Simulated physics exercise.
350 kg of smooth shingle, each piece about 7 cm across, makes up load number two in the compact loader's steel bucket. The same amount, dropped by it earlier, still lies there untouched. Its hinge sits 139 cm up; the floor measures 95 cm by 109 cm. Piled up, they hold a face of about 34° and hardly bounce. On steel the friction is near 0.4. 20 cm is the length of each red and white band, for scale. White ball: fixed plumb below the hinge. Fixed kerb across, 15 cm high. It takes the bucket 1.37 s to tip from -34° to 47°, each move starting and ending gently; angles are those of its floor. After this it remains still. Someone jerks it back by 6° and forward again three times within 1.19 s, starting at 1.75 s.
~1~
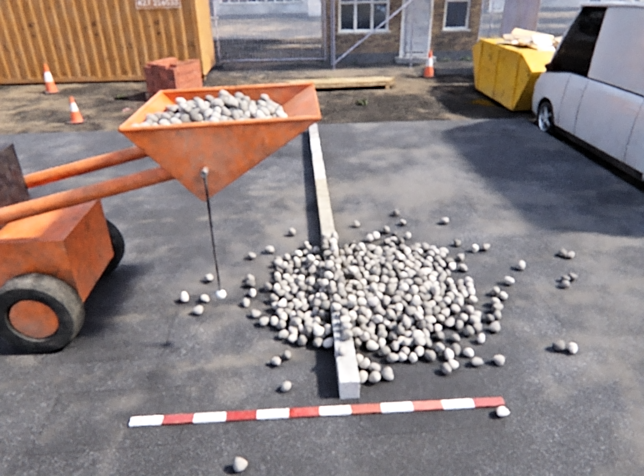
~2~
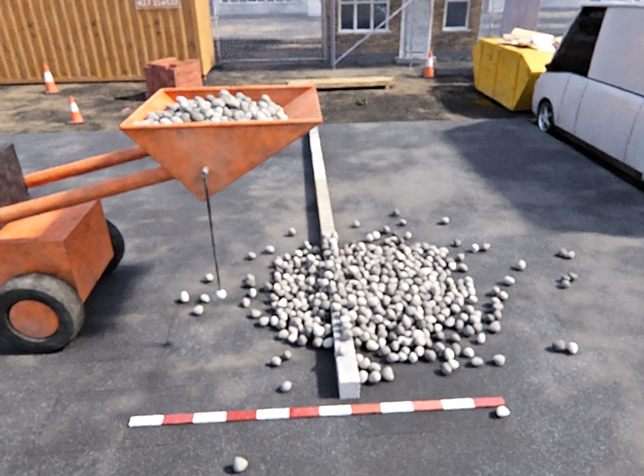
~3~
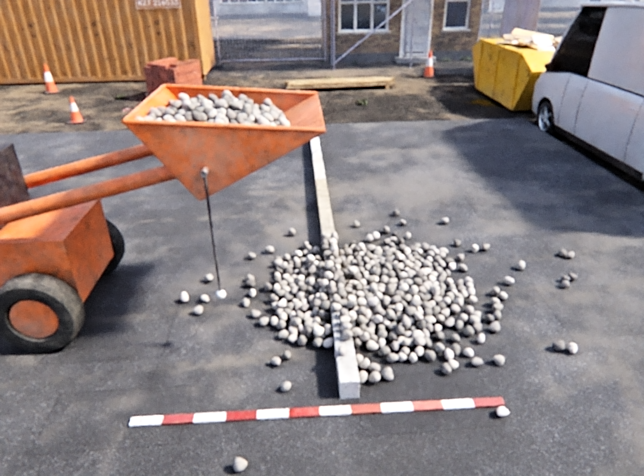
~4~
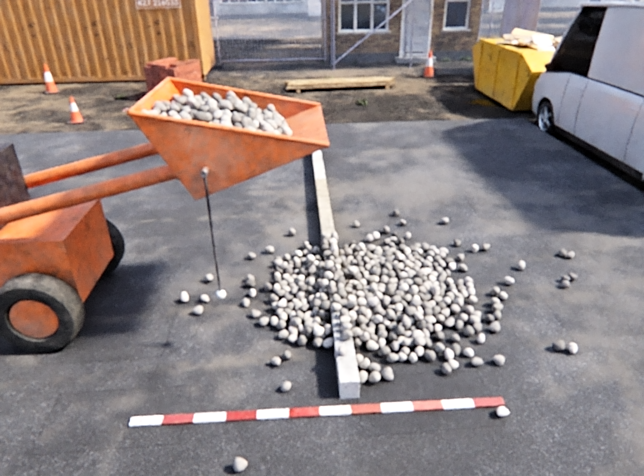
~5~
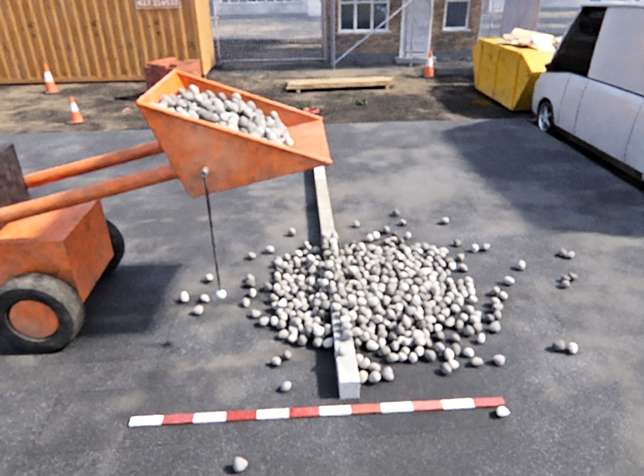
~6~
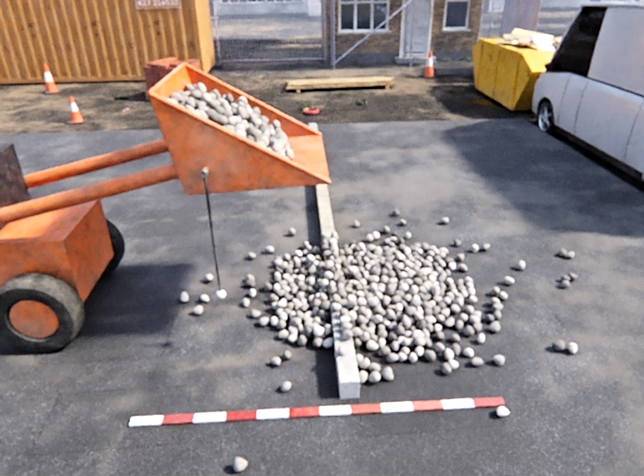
To begin with, an orange loader at the left holds its bucket of grey stones nearly level above the tarmac, beside a heap of similar stones lying across a pale kerb. The bucket then rotates forward, its right lip lowering and its left side rising, while the heap below stays still.
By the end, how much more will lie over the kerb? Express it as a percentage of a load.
About 48 per cent.
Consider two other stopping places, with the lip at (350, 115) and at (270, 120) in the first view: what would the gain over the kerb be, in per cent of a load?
About 80 per cent from the first spot and 10 per cent from the second.
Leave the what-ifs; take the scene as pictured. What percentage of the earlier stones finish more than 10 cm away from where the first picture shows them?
Near 15 per cent, I reckon.
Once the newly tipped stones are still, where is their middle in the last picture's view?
The middle lies near (332, 281) in the last picture.
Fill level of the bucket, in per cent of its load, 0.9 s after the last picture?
It still holds about 25 per cent.
Then, 0.4 s after the last picture the floor is at 35°; in per cent of one load, 96 in the bucket, 35 on this side of the kerb, 68 over the kerb; the foremost stones are at (576, 284).
Then, 0.9 s after the last picture the floor is at 47°; in per cent of one load, 24 in the bucket, 93 on this side of the kerb, 82 over the kerb; the foremost stones are at (576, 284).
Then, 2.8 s after the last picture the floor is at 47°; in per cent of one load, 0 in the bucket, 84 on this side of the kerb, 116 over the kerb; the foremost stones are at (575, 277).
Then, 5.3 s after the last picture the floor is at 47°; in per cent of one load, 0 in the bucket, 84 on this side of the kerb, 116 over the kerb; the foremost stones are at (575, 277). Net gain over the kerb, 48.
